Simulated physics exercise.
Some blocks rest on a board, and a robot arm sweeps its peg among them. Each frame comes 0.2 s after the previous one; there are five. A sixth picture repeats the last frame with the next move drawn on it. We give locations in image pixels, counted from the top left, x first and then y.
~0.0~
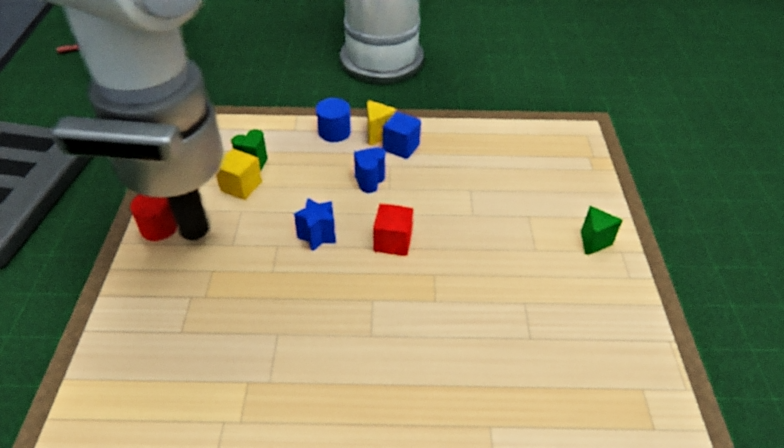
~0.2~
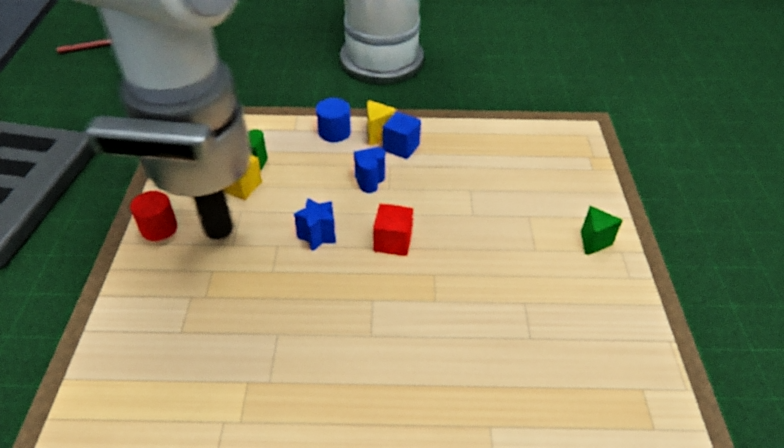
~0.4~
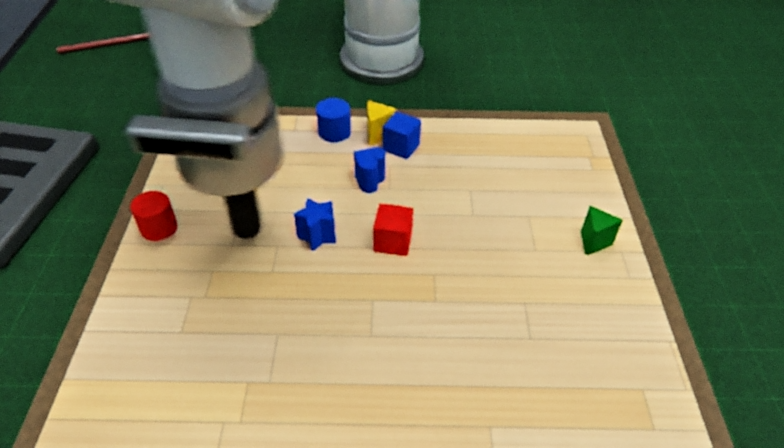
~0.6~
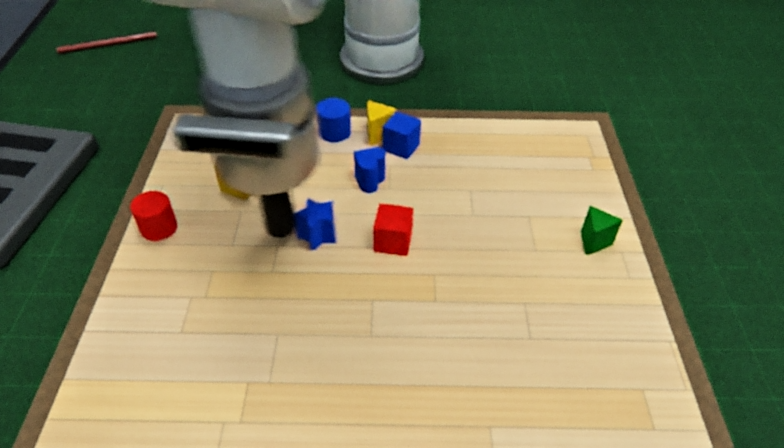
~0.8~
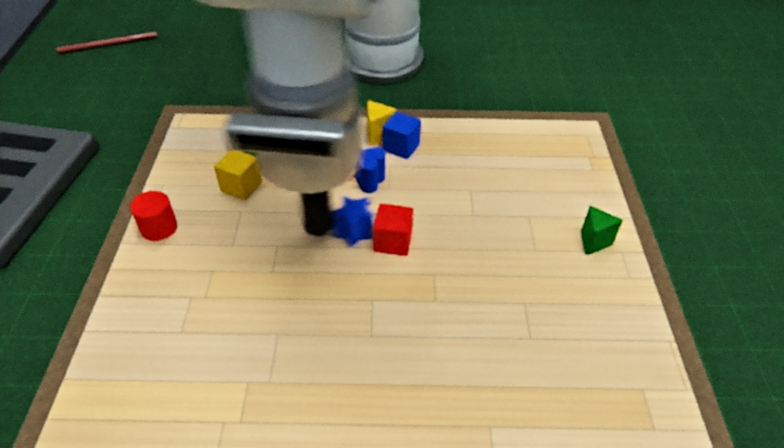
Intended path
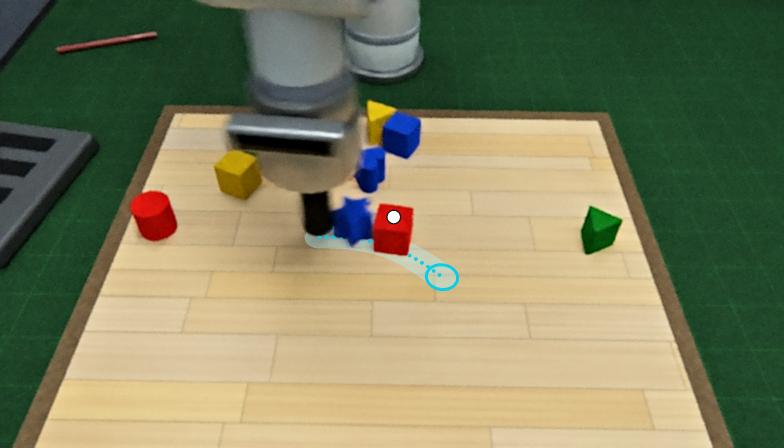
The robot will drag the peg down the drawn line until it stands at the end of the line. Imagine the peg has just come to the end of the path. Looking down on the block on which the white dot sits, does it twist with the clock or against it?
From above, clockwise.
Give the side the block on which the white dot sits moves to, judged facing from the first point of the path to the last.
The shift is to the left of that direction.
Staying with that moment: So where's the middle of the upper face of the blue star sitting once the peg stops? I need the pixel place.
Its top middle will sit at (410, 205).
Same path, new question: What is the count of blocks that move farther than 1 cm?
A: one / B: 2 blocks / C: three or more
It's B.
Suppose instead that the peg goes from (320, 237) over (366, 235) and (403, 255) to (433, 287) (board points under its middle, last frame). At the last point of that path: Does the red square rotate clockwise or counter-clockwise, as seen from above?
With the clock.
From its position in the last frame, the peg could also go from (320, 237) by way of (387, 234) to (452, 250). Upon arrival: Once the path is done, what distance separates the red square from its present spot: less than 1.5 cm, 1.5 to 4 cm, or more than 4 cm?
It goes beyond 4 cm.
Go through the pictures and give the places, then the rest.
The first frame shows peg's lower end at (195, 229); blue star at (315, 211); blue heart at (370, 157); red square at (394, 217).
The second frame shows peg at (219, 229); blocks still.
The third frame shows peg at (248, 228); blocks still.
The fourth frame shows peg at (281, 227); blocks still.
The fifth frame shows peg at (318, 226); blue star at (354, 208); blue heart at (370, 157); red square at (394, 217).
Drawn move, from (320, 237) over (364, 240) and (406, 253) to (442, 277); the dot is on the red square.
On the path given first. One third of the way, peg at (364, 229); blue star at (395, 204), turned 30° anticlockwise; red square at (430, 215), turned 35° clockwise.
Two thirds of the way, peg at (407, 242); blue star at (410, 205), turned 95° anticlockwise; red square at (453, 210), turned 60° clockwise.
At the end, peg at (443, 266); blue star at (410, 205), turned 95° anticlockwise; blue heart still; red square at (453, 210), turned 60° clockwise.
